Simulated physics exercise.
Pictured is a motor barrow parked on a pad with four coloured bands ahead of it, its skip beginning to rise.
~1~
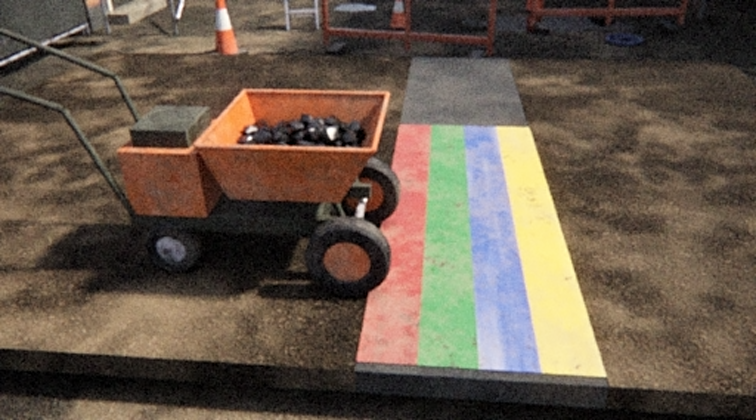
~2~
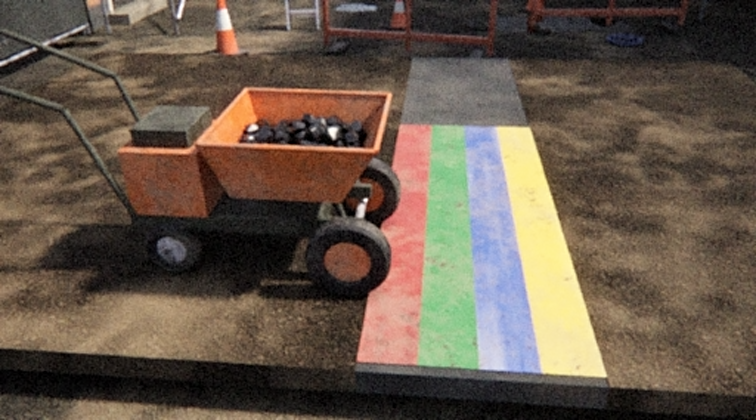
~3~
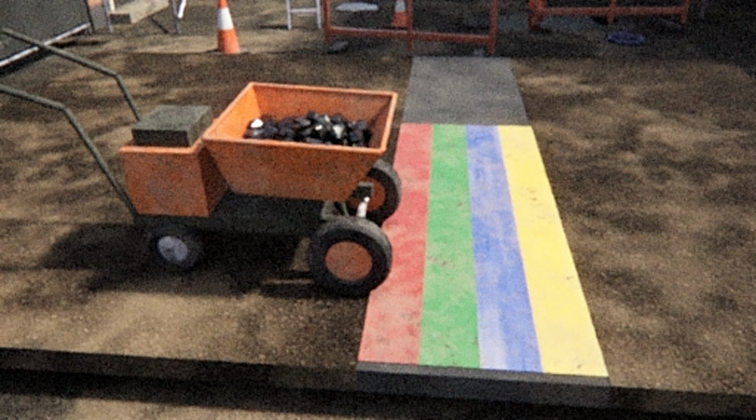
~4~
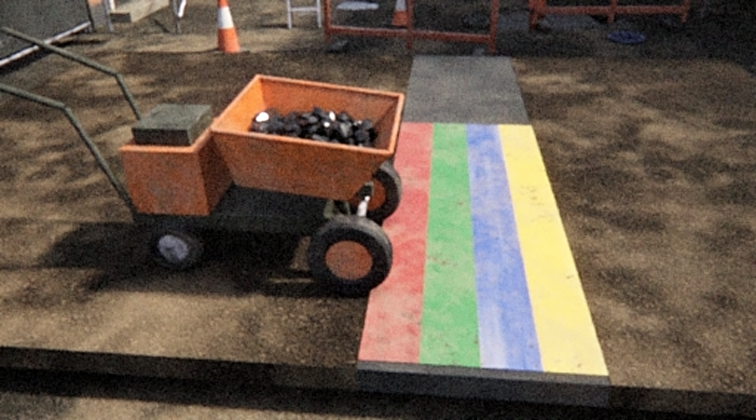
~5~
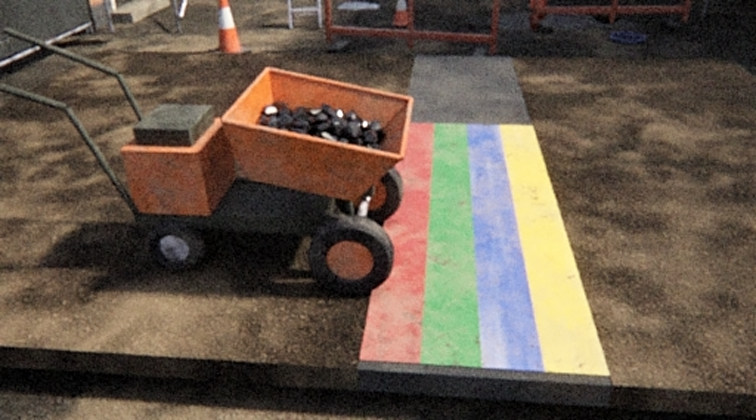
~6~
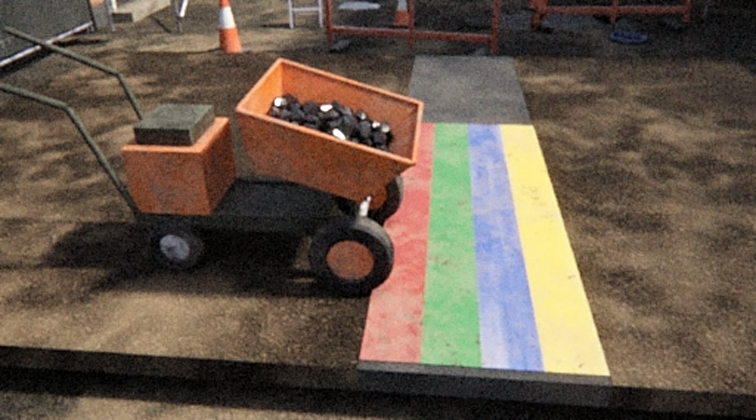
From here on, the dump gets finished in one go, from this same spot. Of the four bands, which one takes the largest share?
Blue.
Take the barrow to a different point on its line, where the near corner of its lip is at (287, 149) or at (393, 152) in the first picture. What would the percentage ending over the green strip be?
Try 1: 40 %. Try 2: 0 %.
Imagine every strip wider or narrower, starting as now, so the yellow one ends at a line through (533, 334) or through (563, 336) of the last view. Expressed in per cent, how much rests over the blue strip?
Shares: Near 20 %; near 40 %.
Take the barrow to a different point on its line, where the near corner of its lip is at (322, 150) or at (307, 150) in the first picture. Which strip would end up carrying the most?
Spot 1 - green; spot 2 - that green strip.
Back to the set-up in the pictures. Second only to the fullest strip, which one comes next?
Second place goes to yellow.
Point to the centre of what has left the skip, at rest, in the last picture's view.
The centre comes to rest close to (512, 253).
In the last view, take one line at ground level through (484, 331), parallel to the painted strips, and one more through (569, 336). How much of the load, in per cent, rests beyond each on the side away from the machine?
80 and 20 in a hundred.
Just after the last frame, skip tipped steeply; every one in the skip.
A moment on, skip tipped right over; the larger part in the skip; about a tenth over the blue strip; just a few over the yellow strip.
Further on, skip tipped right over; roughly a quarter in the skip; just a few over the green strip; roughly half over the blue strip; roughly a quarter over the yellow strip; about a tenth off the paint.
When it is over, skip tipped right over; about a tenth in the skip; not one over the red strip; about a tenth over the green strip; roughly half over the blue strip; roughly a quarter over the yellow strip; about a tenth off the paint.
